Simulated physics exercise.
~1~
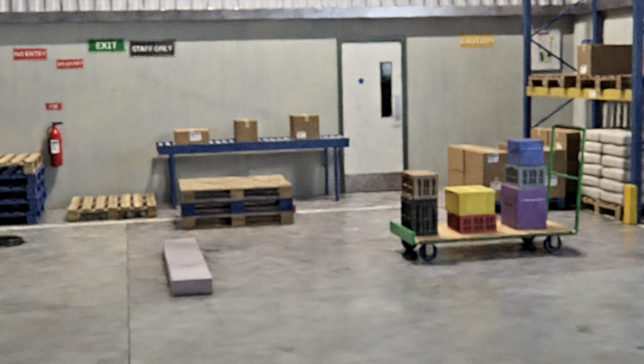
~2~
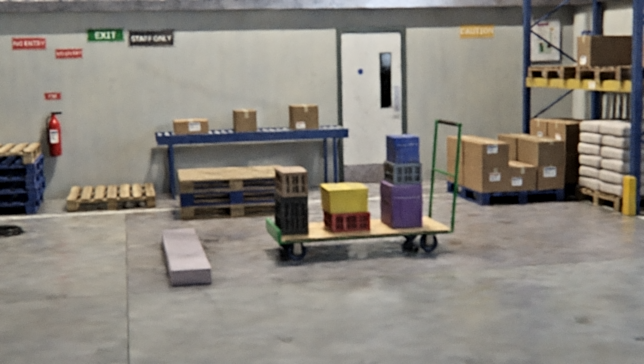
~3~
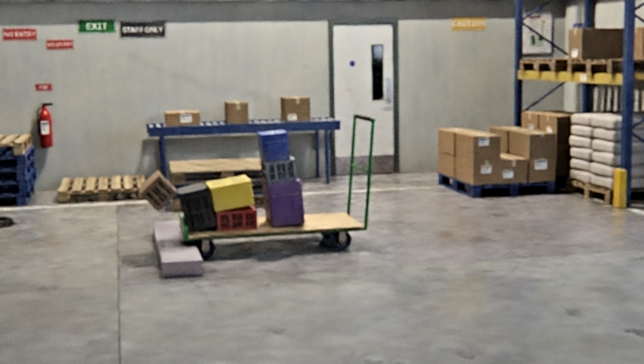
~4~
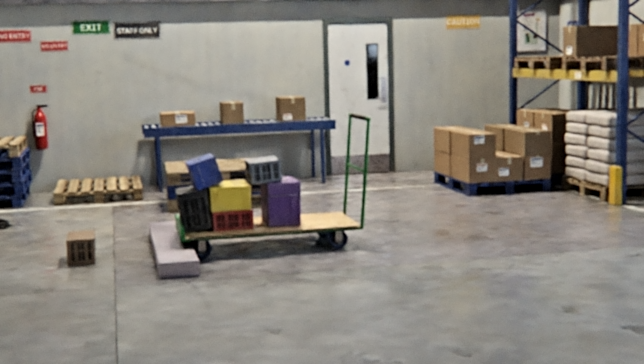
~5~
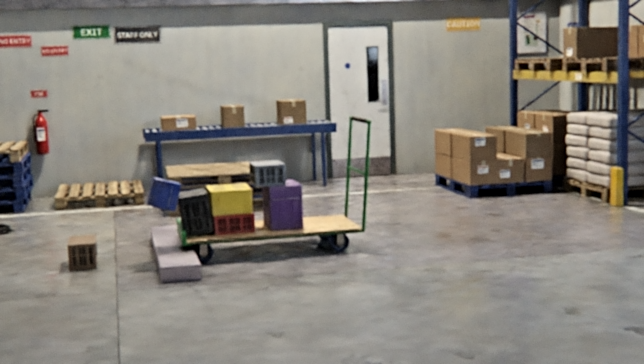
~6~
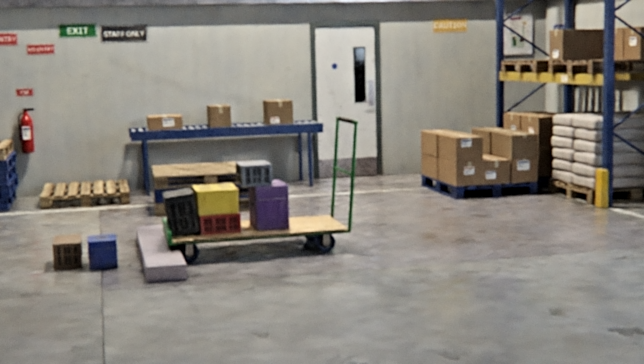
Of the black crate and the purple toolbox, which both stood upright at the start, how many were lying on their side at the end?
Neither of them was lying on its side at the end.
